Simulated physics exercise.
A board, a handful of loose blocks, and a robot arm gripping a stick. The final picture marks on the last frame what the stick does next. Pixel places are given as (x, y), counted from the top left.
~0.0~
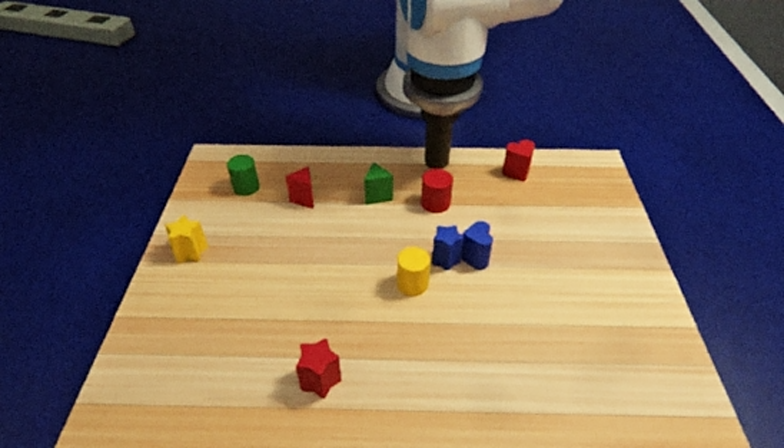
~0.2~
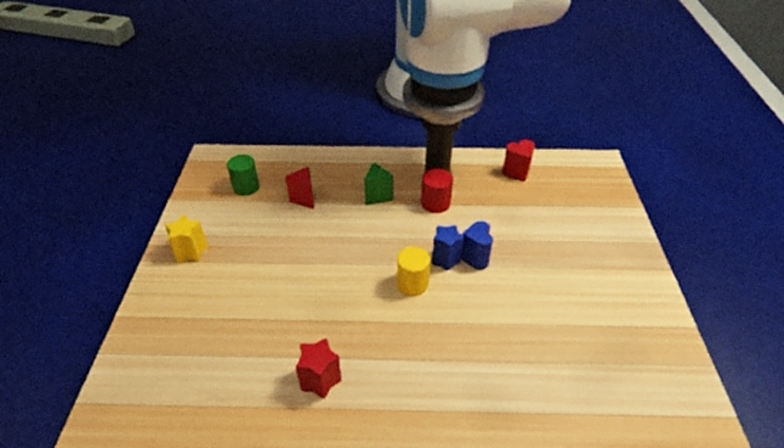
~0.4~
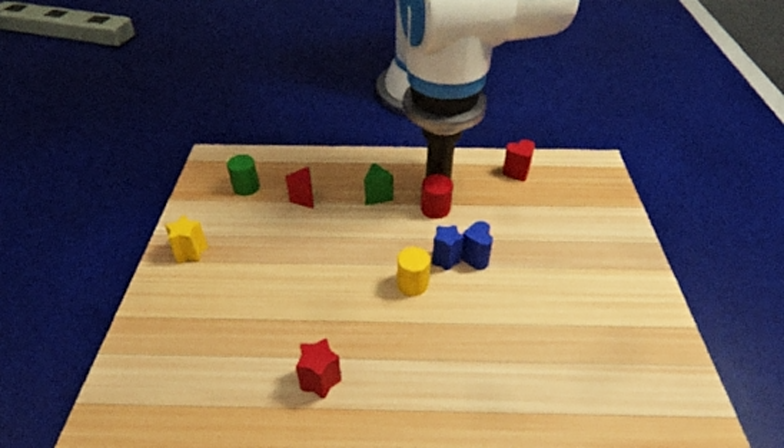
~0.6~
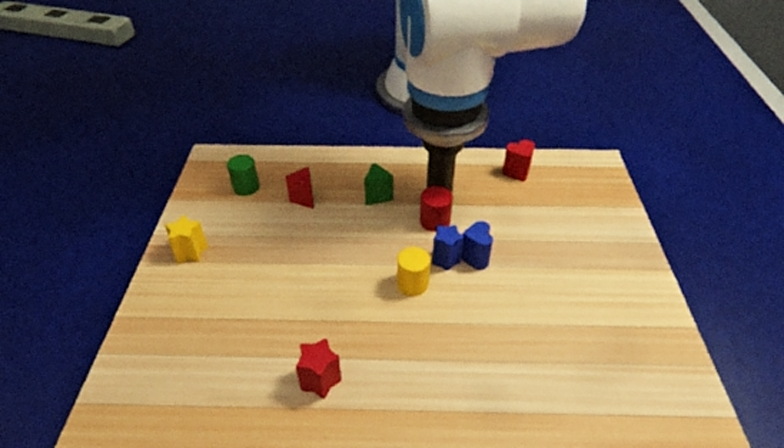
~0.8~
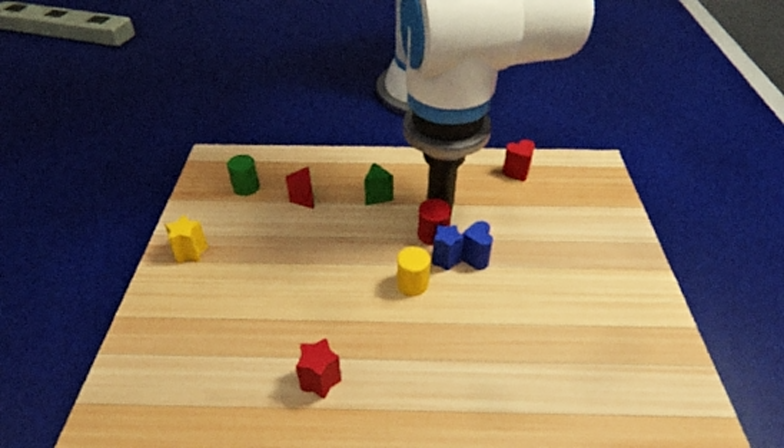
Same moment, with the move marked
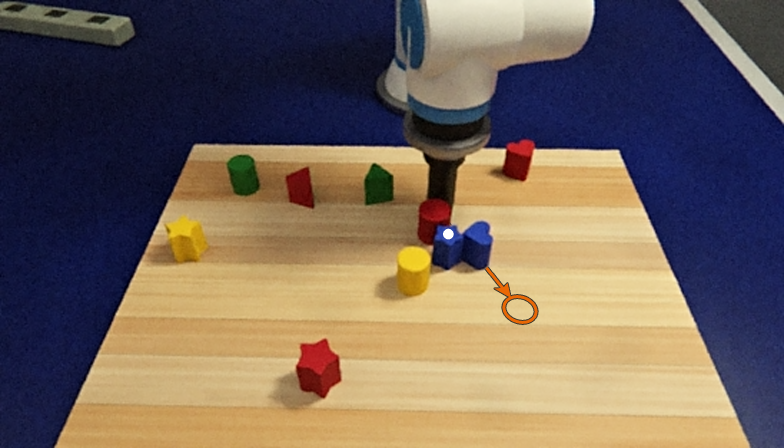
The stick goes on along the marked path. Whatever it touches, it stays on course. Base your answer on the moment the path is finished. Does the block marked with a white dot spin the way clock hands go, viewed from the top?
No - that is not the case.
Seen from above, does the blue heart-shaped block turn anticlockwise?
No, it doesn't check out.
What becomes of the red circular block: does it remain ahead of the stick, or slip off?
That block drops off.
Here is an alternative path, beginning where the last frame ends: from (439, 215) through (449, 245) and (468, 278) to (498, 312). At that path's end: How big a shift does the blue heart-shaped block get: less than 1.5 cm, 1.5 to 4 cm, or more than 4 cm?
Its displacement is between 1.5 and 4 cm.
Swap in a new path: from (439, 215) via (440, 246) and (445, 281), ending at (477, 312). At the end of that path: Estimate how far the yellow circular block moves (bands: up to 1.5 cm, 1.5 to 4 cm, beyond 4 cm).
By the end of the path, it will have gone between 1.5 and 4 cm.
The drawn path runs straight from (439, 215) to (520, 309); the dot is on the blue star-shaped block.
What follows on the original path. One third of the way, stick (467, 234); red circular block (435, 221); blue star-shaped block (448, 240), turned 20° anticlockwise; blue heart-shaped block (483, 237).
Two thirds of the way, stick (494, 266); red circular block (435, 221); blue star-shaped block (448, 240), turned 20° anticlockwise; blue heart-shaped block (506, 271), turned 40° clockwise.
At the end, stick (522, 300); green triangle not moved; red circular block (435, 221); blue star-shaped block (448, 240), turned 20° anticlockwise; blue heart-shaped block (531, 309), turned 60° clockwise.
